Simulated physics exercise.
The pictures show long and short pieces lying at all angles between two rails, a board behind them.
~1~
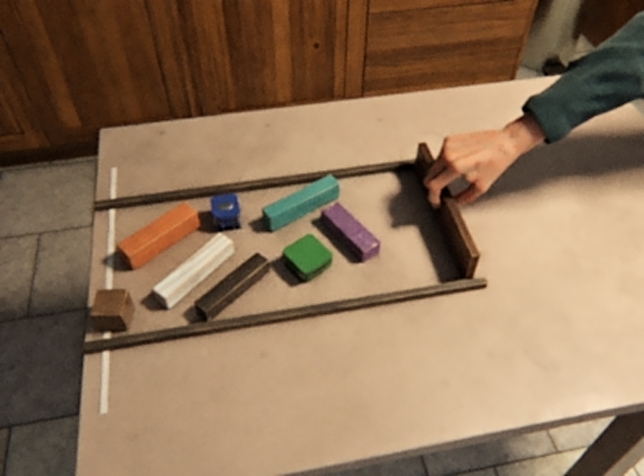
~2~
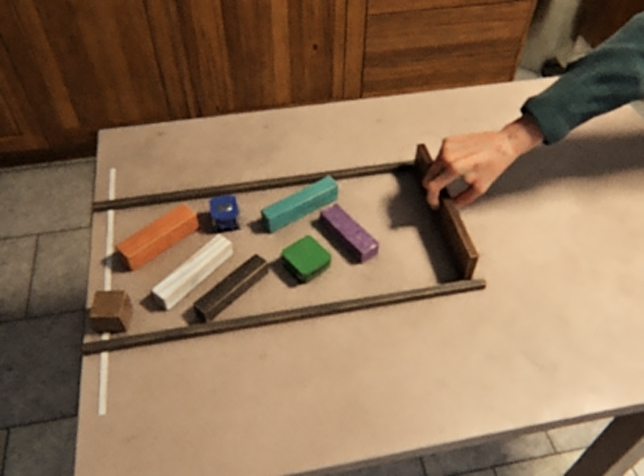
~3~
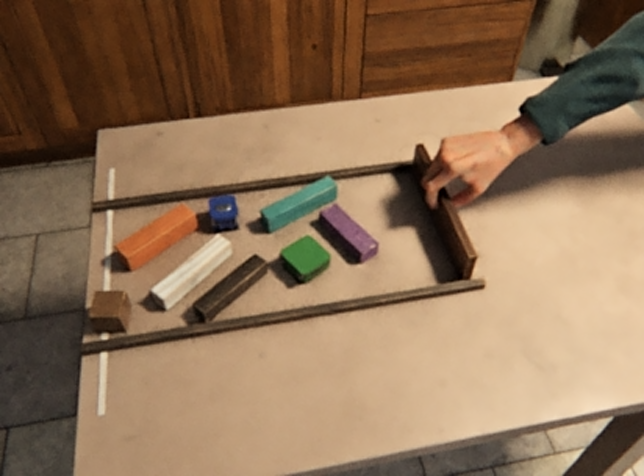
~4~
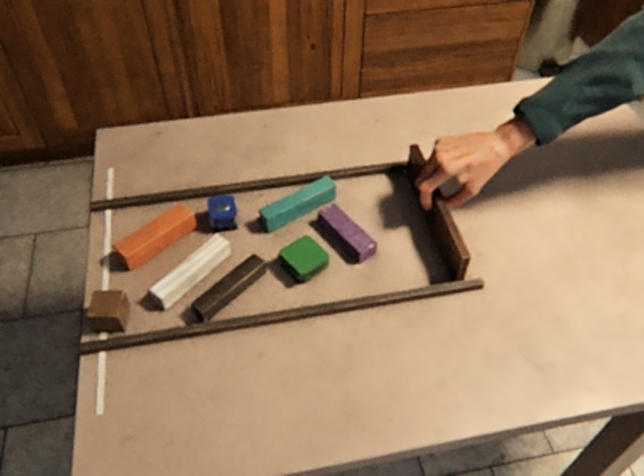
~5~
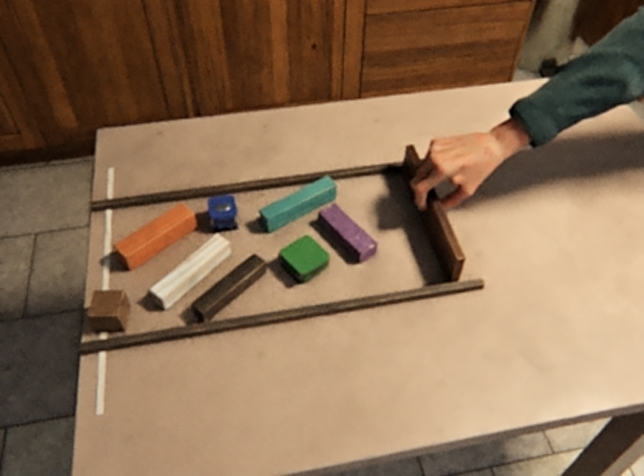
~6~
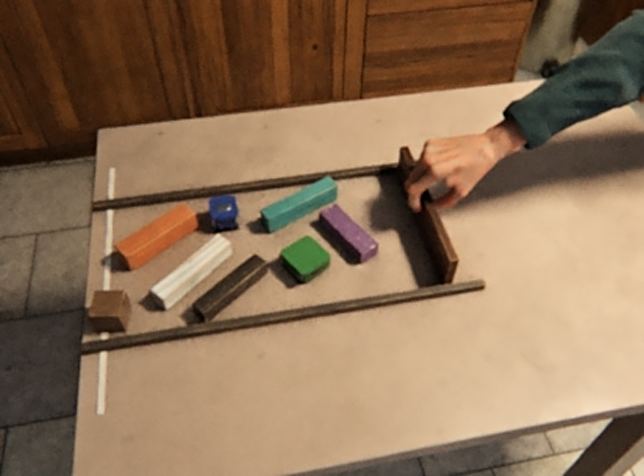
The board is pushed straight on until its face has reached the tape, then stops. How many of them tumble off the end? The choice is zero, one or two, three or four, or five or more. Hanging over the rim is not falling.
In the end the number that fall off is five or more.
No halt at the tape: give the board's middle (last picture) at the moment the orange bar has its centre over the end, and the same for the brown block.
About (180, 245), and (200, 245) for the other.
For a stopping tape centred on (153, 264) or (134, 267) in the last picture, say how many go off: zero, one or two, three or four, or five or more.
The falls would be 3 or 4; three or four.
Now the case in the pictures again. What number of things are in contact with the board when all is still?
The number is 1.
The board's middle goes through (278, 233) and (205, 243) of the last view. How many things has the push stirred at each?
By then 6, and 8.
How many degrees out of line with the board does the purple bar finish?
Some 0 degrees.
Early on, none off yet; brown block at rest near (111, 311); orange bar at rest near (158, 236); white stick at rest near (193, 271).
A while later, none off yet; brown block at rest near (111, 311); orange bar at rest near (156, 235); white stick travelled a little near (156, 277).
Further along, one off so far; brown block in the air near (68, 393); orange bar leaning a little near (73, 246); white stick travelled about its own width near (77, 293).
Finally, the number that fall off is five or more; lost, turquoise bar, green case, blue case, black bar, white stick, orange bar and brown block.
